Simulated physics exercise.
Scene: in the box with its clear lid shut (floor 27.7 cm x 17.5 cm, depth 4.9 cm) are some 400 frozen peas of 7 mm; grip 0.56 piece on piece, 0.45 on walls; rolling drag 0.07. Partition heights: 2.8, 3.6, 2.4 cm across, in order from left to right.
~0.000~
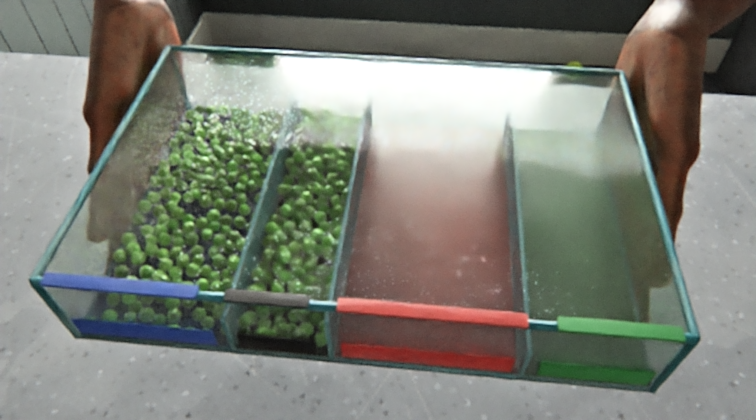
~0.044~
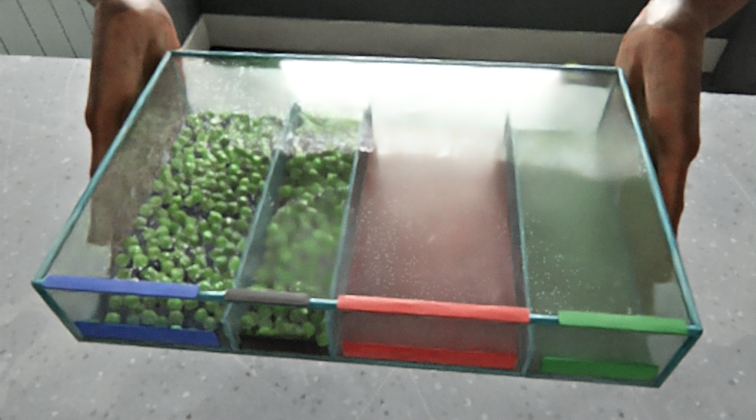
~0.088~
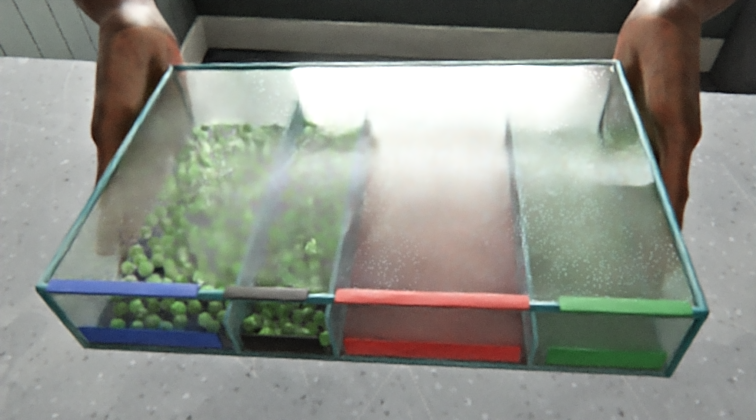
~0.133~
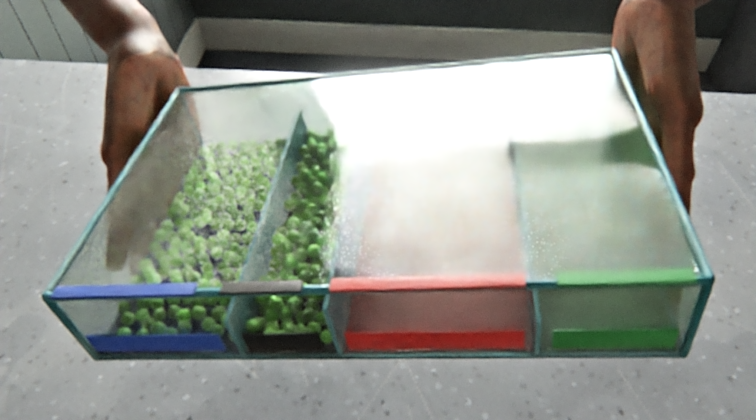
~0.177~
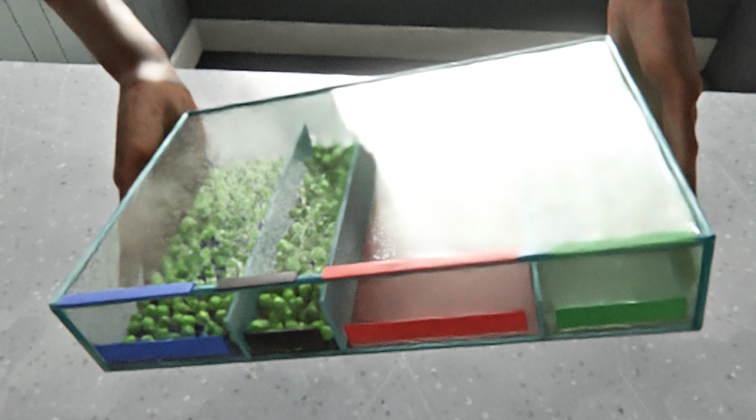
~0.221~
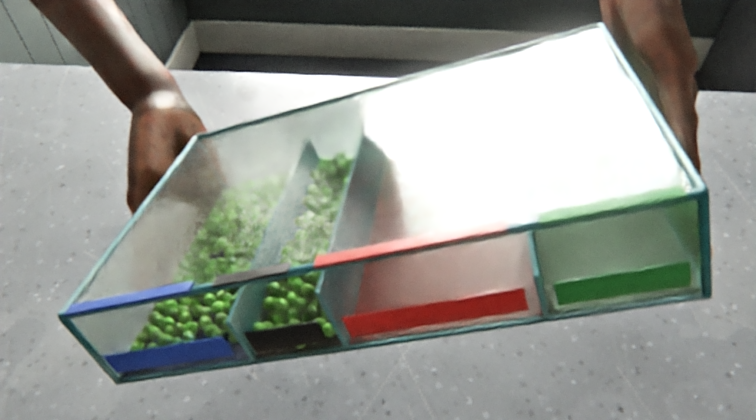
At first, two hands hold a clear lidded box nearly level above a speckled grey surface, with green peas filling the blue and black sections while the red and green ones sit empty. Then the hands tilt it increasingly, the right side rising and the left dropping, as peas stay in the same two sections.
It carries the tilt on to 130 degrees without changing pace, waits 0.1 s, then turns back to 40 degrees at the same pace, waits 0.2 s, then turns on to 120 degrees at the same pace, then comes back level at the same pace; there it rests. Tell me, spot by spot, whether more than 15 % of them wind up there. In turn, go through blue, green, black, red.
Blue: They do; green: They do not; black: They do not; red: They do not.
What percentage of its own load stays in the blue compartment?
My estimate is some 100 in a hundred.
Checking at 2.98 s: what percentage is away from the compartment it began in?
Share away from original compartment at stated time: Approx. 45 %.
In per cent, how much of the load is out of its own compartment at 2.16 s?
My estimate is about 45 percent at that moment.
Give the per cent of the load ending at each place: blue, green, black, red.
Final tally in a hundred - blue 95, green 0, black 5, red 0.
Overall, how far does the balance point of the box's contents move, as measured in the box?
Roughly 6.0 cm.
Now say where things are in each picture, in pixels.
The first frame shows box at (352, 315); tilt 0 degrees; blue 50 %, black 50 %.
The second frame shows box at (352, 313); tilt 1 degrees.
The third frame shows box at (351, 307); tilt 5 degrees; low side back left.
The fourth frame shows box at (347, 297); tilt 11 degrees; low side back left.
The fifth frame shows box at (341, 285); tilt 17 degrees; low side back left.
The sixth frame shows box at (335, 273); tilt 24 degrees; low side back left; blue 50 %, black 50 %. It turns about 150 degrees a second.
After 1.28 s, tilt 111 degrees; blue 90 %, black 10 %; middle of all pieces near (411, 344).
Then, at 2.16 s, tilt 52 degrees; blue 95 %, black 5 %; middle of all pieces near (286, 249).
After 2.98 s, tilt 84 degrees; blue 95 %, black 5 %; middle of all pieces near (352, 313).
After 3.75 s, tilt 0 degrees; blue 95 %, black 5 %; middle of all pieces near (217, 134).
In the end, at 4.5 s, blue 95 %, green 0 %, black 5 %, red 0 %.
